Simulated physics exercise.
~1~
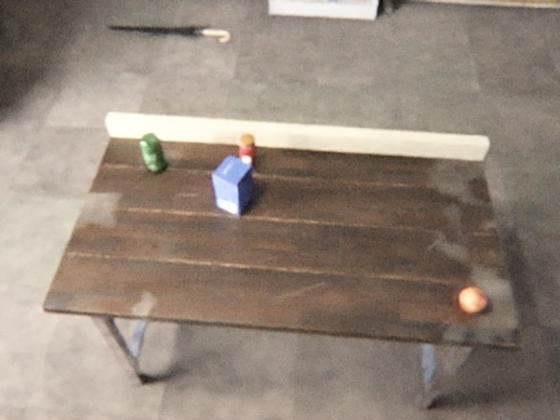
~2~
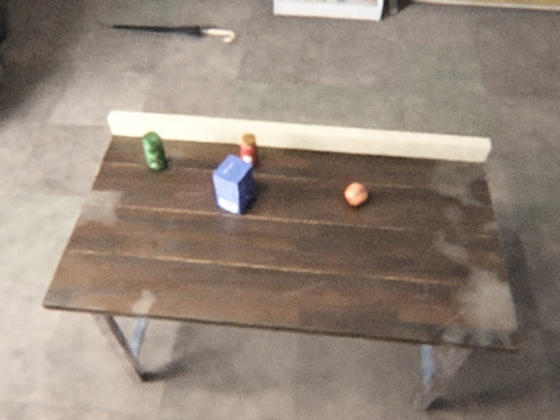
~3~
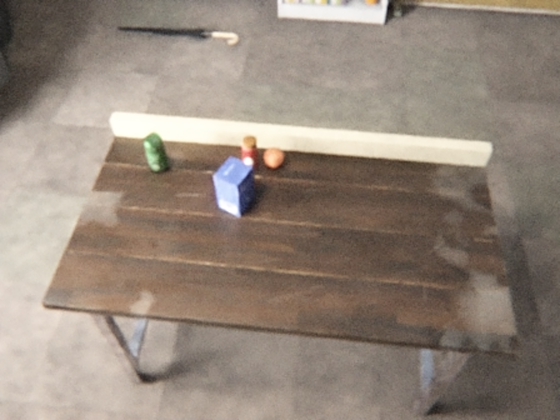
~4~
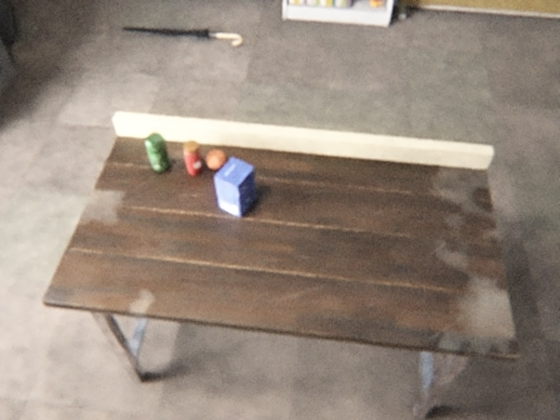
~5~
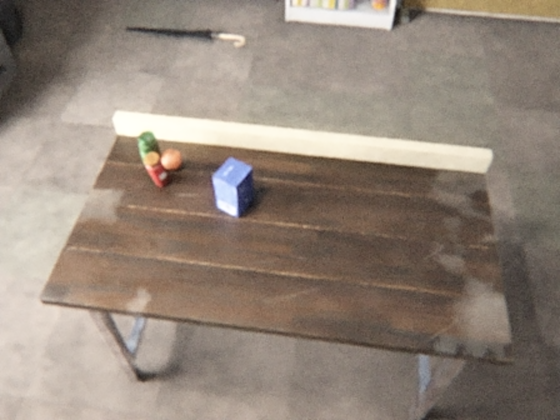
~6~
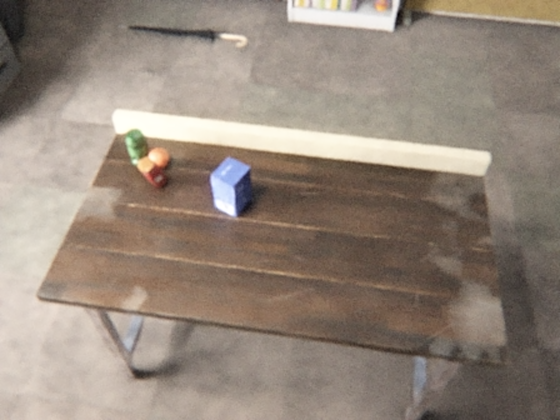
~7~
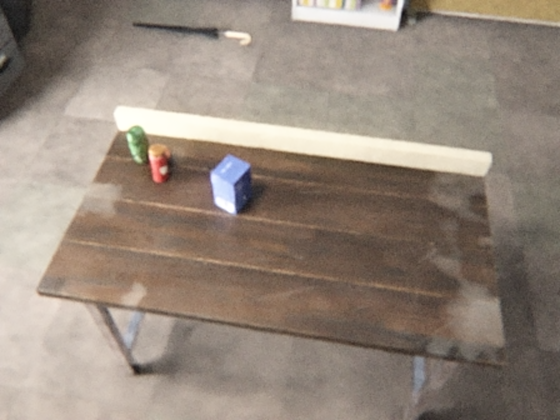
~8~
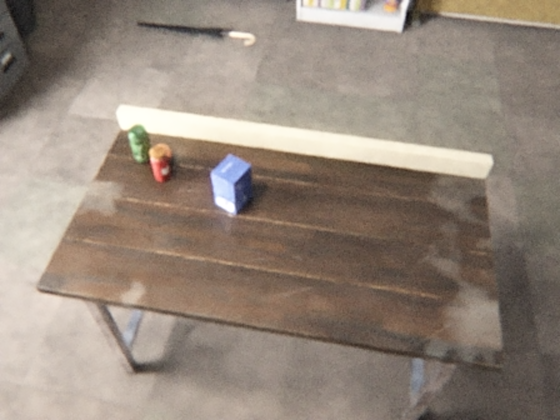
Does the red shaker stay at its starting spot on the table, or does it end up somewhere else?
It ends up somewhere else. The orange ball shoves it left along the table, and it finishes upright near the green can.
